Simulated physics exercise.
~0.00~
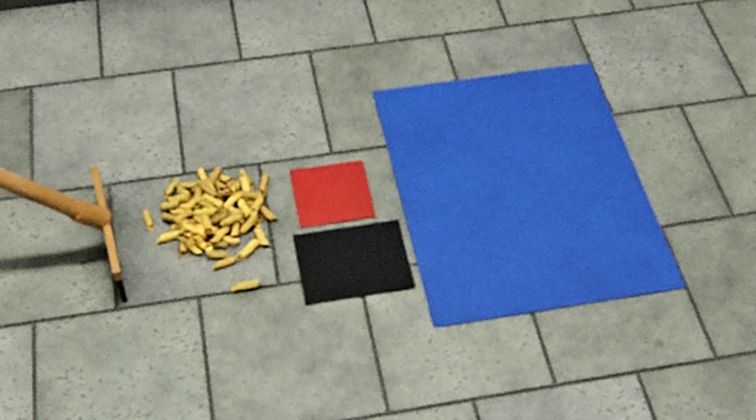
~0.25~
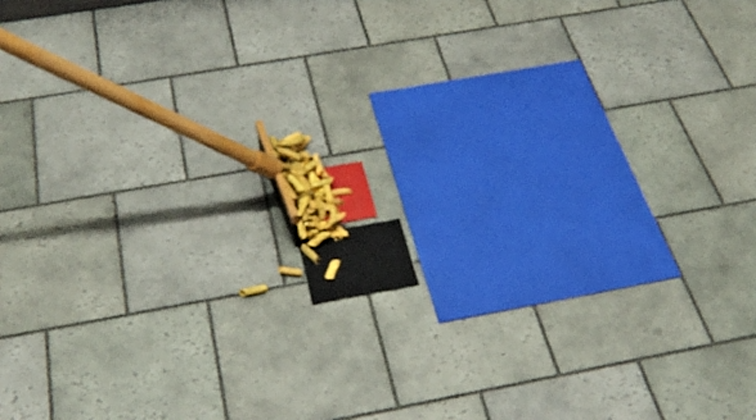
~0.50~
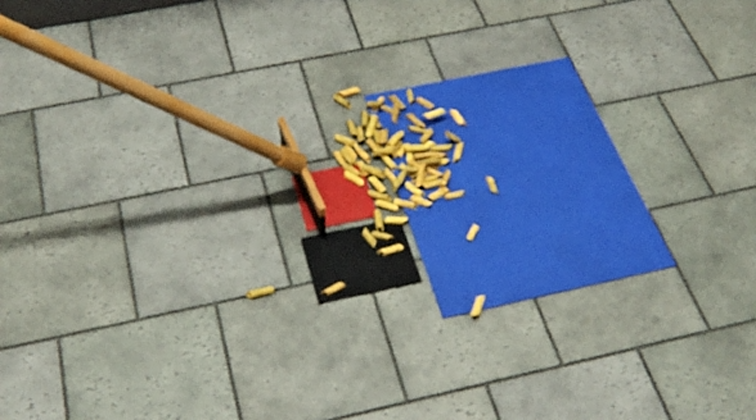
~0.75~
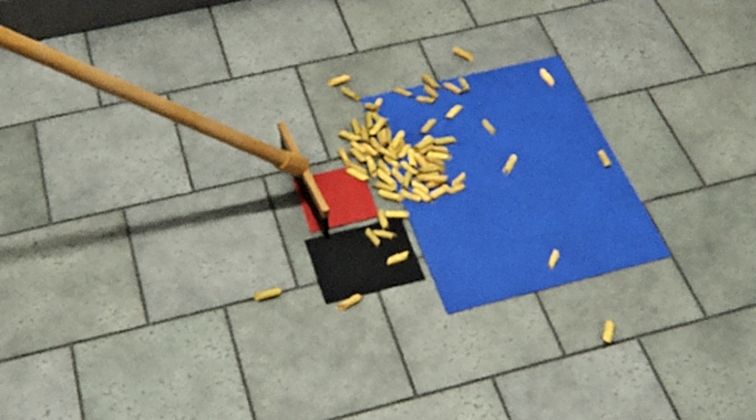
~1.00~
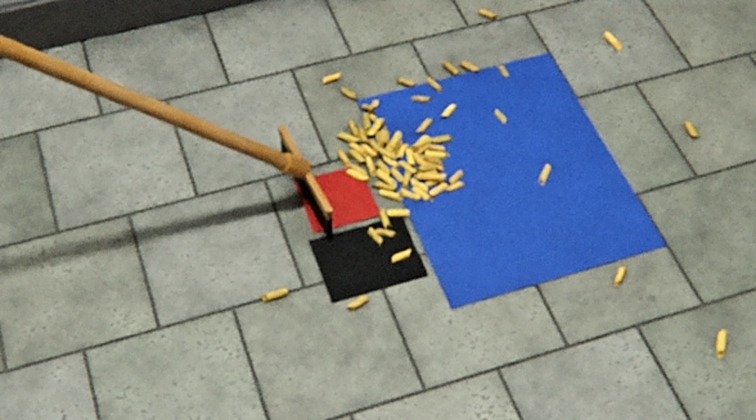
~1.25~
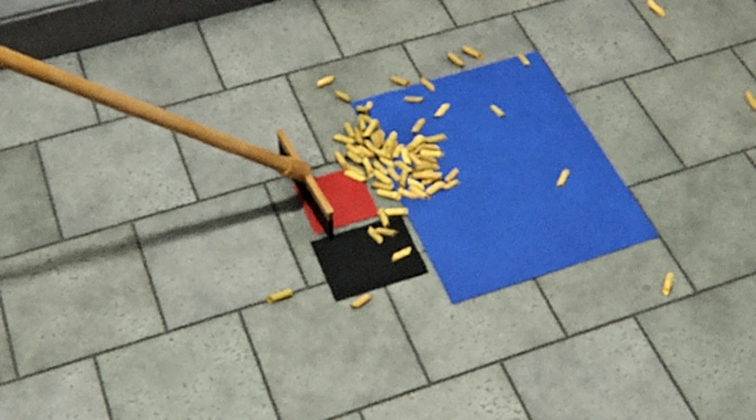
A wooden-handled squeegee pushed a pile of dry pasta to the right across grey paving, over the red and black mats, then stopped on the red one as pieces scattered onward, leaving most on the blue mat and others strewn around the paving.
